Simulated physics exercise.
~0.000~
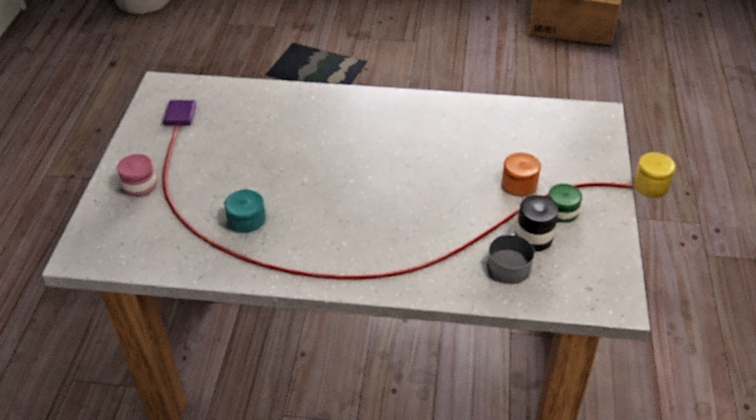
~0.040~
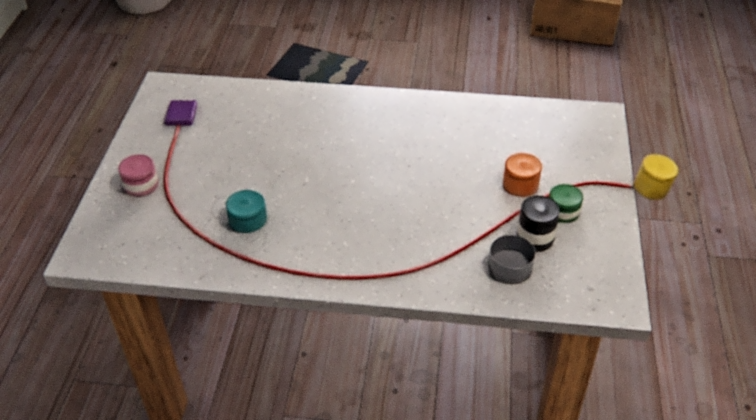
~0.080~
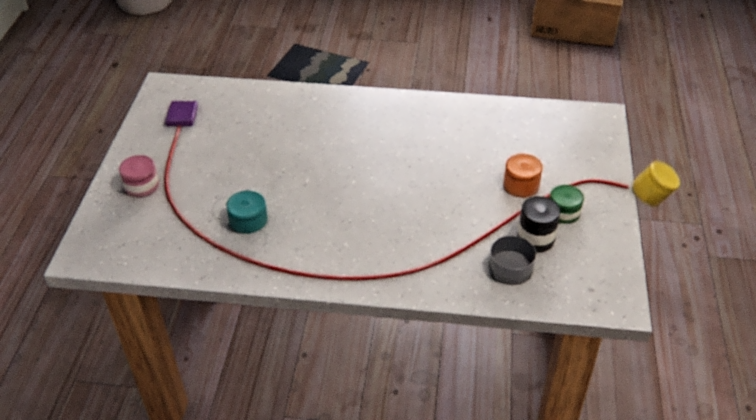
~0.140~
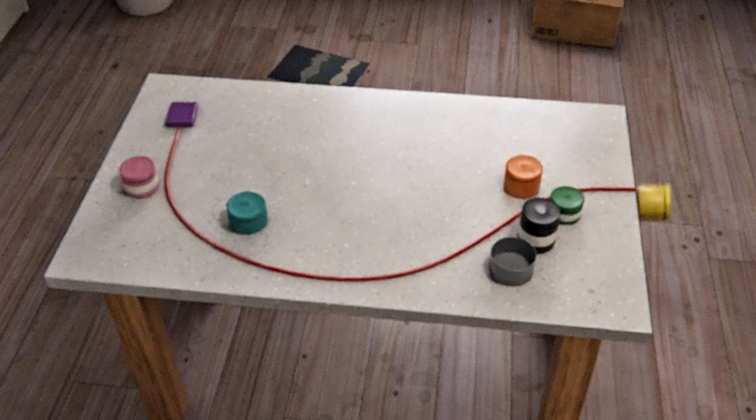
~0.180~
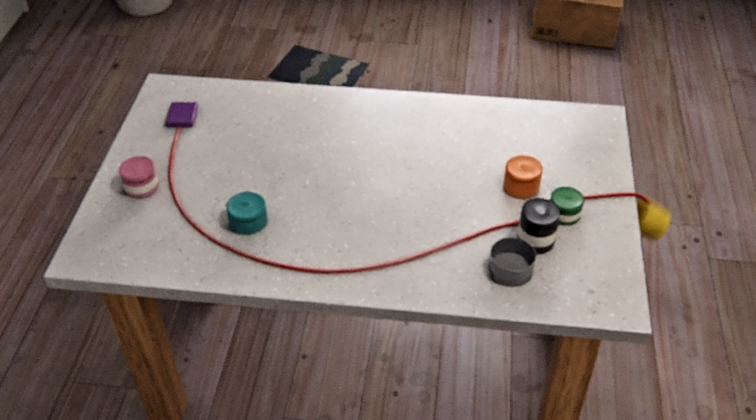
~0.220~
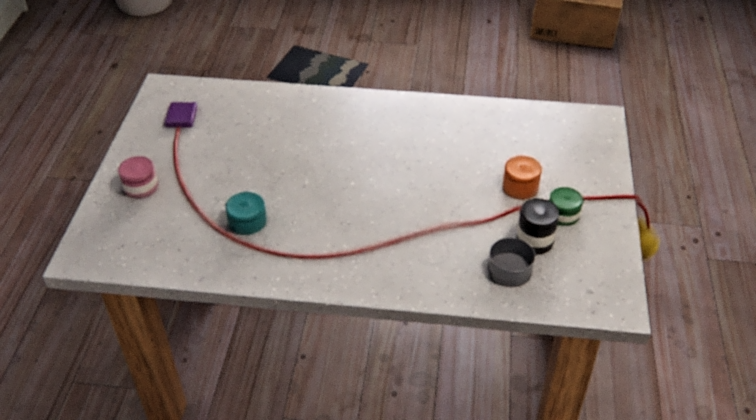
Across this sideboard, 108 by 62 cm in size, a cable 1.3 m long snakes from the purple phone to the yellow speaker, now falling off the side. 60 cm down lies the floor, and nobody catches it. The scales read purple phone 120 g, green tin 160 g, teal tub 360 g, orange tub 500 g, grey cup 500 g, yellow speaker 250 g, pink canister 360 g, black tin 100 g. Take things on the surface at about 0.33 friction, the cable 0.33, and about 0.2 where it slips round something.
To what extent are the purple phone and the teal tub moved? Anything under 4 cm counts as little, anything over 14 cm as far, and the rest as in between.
Outcome: The purple phone goes far; the teal tub moves an in-between distance.
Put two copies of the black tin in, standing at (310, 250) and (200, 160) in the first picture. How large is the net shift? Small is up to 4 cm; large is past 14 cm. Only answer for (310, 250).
There it moves a long way.
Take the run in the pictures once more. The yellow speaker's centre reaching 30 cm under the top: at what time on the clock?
Around 0.40 seconds on the clock.
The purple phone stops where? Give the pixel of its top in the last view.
Around (266, 264).
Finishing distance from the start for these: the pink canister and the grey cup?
In the end the pink canister has moved about 0 cm, while the grey cup has moved about 0 cm.
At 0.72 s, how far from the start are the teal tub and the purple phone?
Approx. shifts - teal tub: 6 cm; purple phone: 40 cm.
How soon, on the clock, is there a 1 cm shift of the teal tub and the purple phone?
Teal tub 0.30 s; purple phone 0.30 s, roughly.
By 0.5 s, the cable's tail end at (225, 164); purple phone 17 cm off its start, teal tub 6 cm off its start, yellow speaker over the edge.
By 0.7 s, the cable's tail end at (257, 249); purple phone 40 cm off its start, teal tub 6 cm off its start, yellow speaker over the edge.
By 1.0 s, the cable's tail end at (279, 281); purple phone 49 cm off its start at (266, 264), teal tub 6 cm off its start at (267, 185), yellow speaker over the edge.
By 1.2 s, the cable's tail end at (279, 281); purple phone 49 cm off its start, teal tub 6 cm off its start, yellow speaker over the edge.
By 2.4 s, the cable's tail end at (279, 281); purple phone 49 cm off its start at (266, 264), teal tub 6 cm off its start at (267, 185), yellow speaker over the edge.
